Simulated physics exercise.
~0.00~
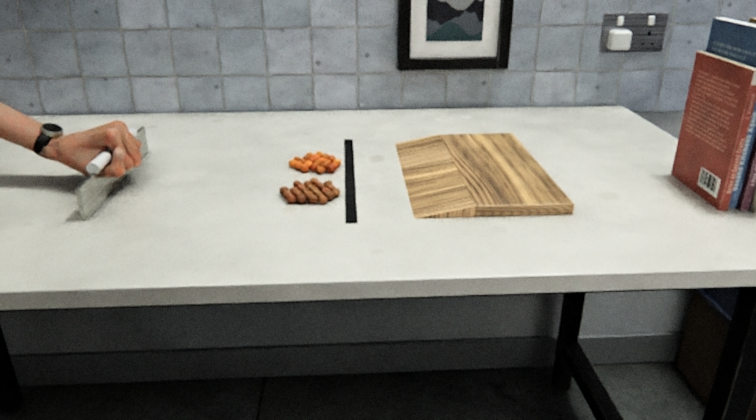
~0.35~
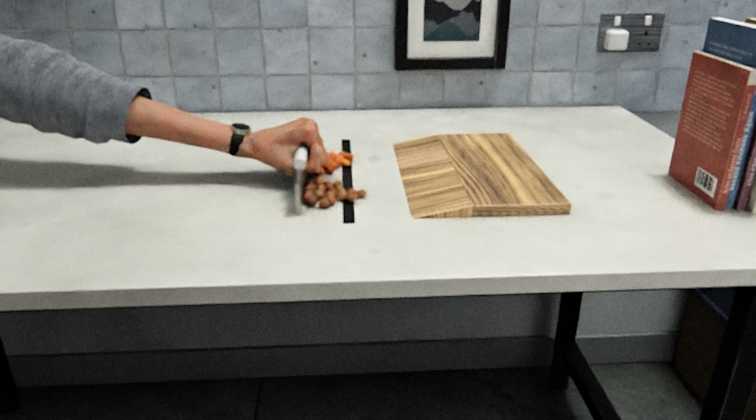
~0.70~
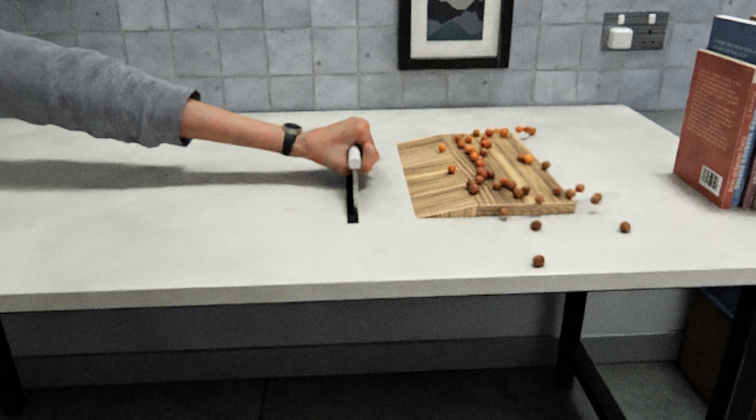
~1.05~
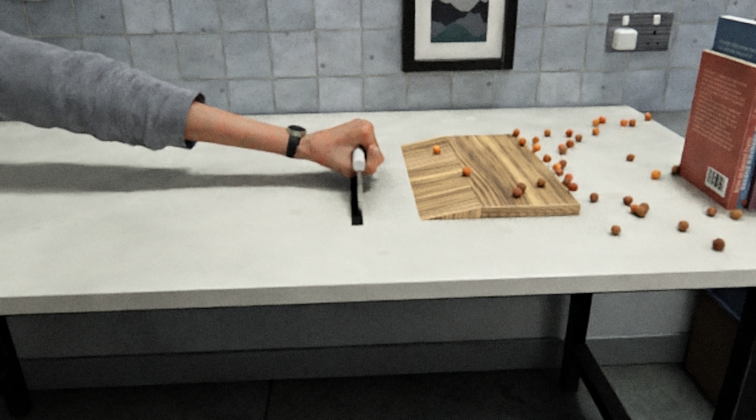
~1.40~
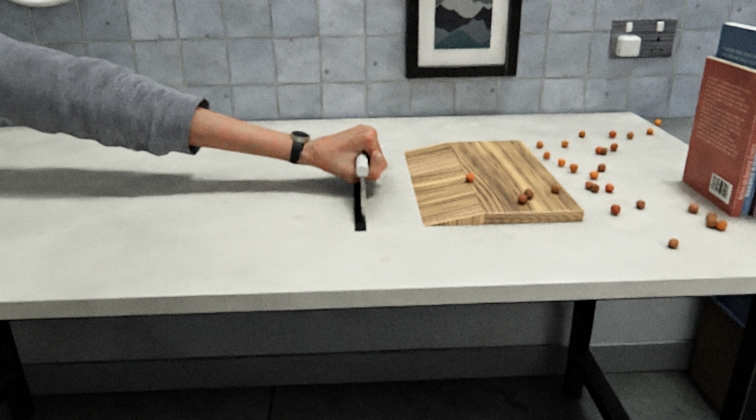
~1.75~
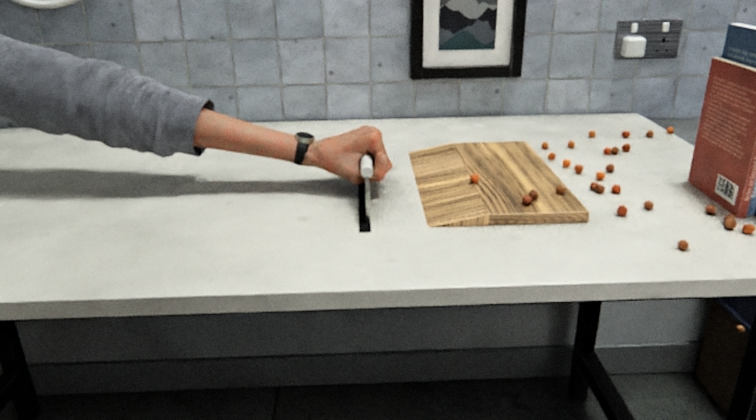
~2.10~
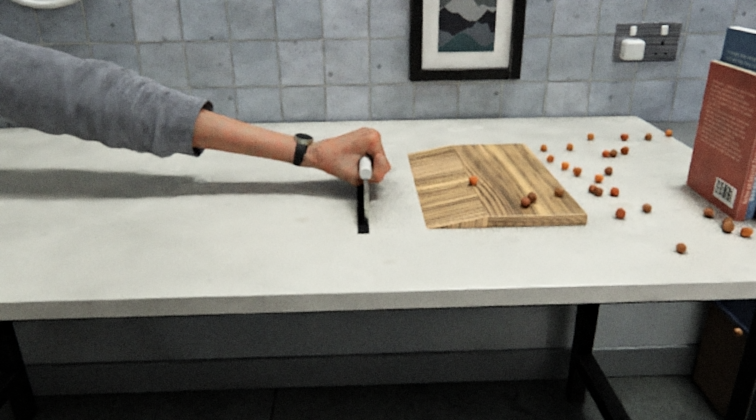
The clip shows a hand sweeping a scraper rightward across a white table, pushing small orange and brown pieces toward a wooden ramp and stopping at a black tape strip. The pieces scatter up and over, most resting beyond the ramp and a few remaining on it.
